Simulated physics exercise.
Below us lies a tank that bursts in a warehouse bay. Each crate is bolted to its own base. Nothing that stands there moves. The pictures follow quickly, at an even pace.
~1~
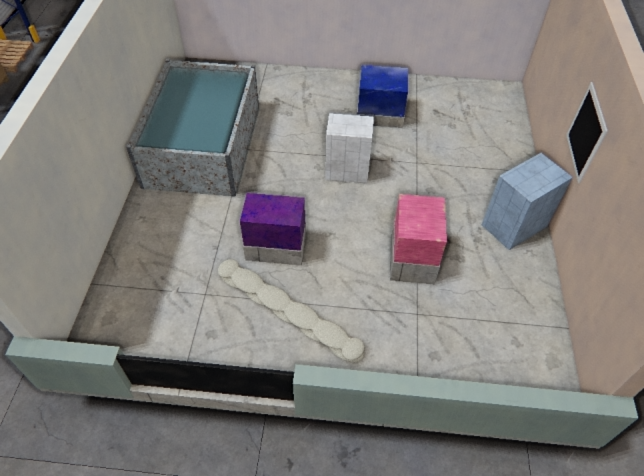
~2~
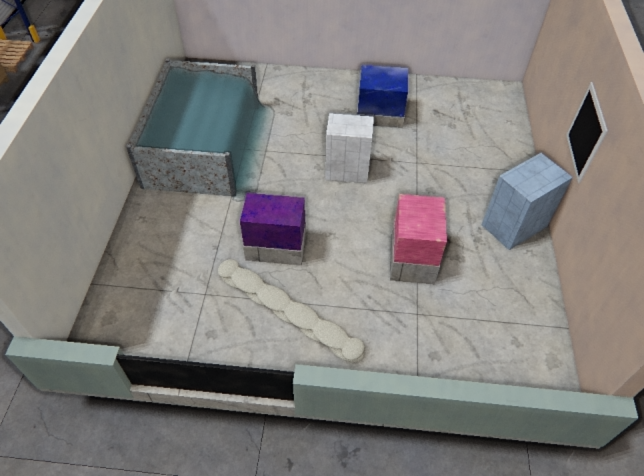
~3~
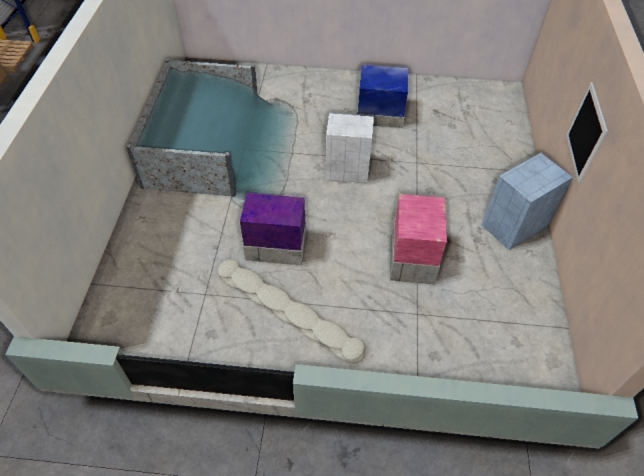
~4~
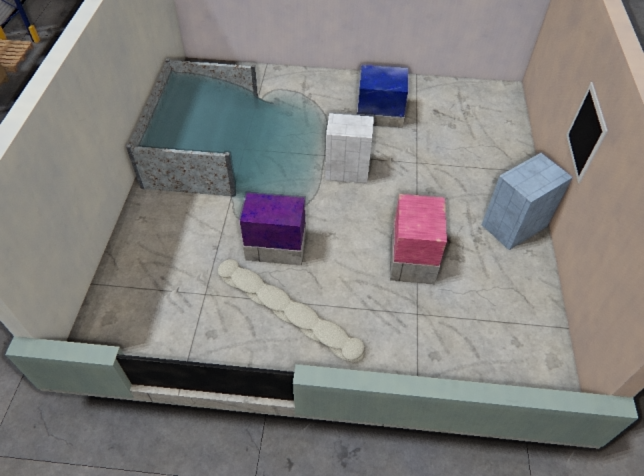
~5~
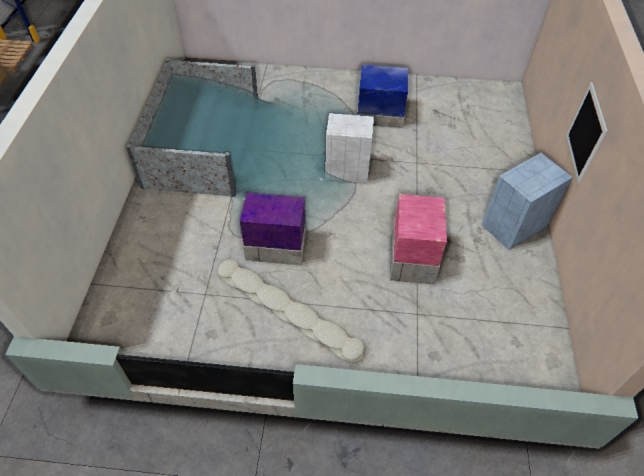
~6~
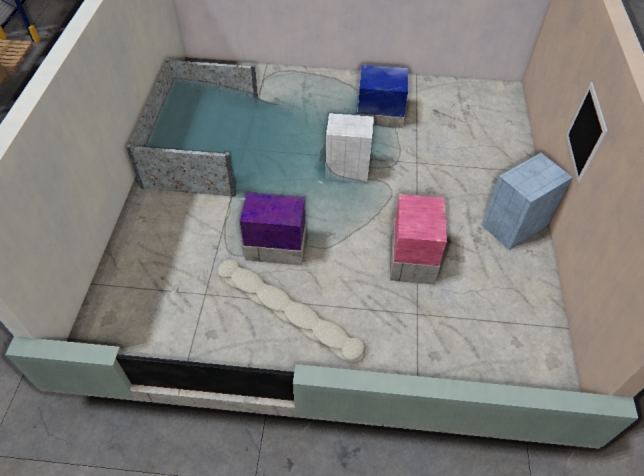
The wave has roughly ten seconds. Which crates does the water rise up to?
One by one: The pink crate escapes dry; the blue crate is wetted; the purple crate escapes dry.
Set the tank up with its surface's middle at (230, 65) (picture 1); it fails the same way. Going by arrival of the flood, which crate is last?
The pink crate.
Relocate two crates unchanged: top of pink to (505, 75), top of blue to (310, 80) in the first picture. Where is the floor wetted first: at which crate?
I say the blue crate.
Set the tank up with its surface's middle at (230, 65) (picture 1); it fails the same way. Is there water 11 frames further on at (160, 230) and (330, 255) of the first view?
In turn: Dry, wet.
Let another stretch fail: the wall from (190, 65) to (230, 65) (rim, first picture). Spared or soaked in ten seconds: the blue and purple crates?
The blue one remains dry; the purple one remains dry.
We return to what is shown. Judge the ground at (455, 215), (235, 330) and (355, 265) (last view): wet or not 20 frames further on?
As listed: Covered, dry, wet.
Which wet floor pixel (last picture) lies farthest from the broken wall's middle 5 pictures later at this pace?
Close to (528, 134).
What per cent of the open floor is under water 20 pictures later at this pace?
Near 70 in a hundred.
A moment on, water covers 40 % of the floor; the pink crate water round its plinth, the blue crate water round its plinth, the purple crate water round its plinth.
Next, water covers 55 % of the floor; the pink crate water round its plinth, the blue crate water round its plinth, the purple crate water round its plinth.
Then, water covers 70 % of the floor; the pink crate water round its plinth, the blue crate water round its plinth, the purple crate water round its plinth.
Later, water covers 85 % of the floor; the pink crate water round its plinth, the blue crate water round its plinth, the purple crate water round its plinth.
In the end, water covers 100 % of the floor; the pink crate stayed above the water, the blue crate was topped, the purple crate stayed above the water.
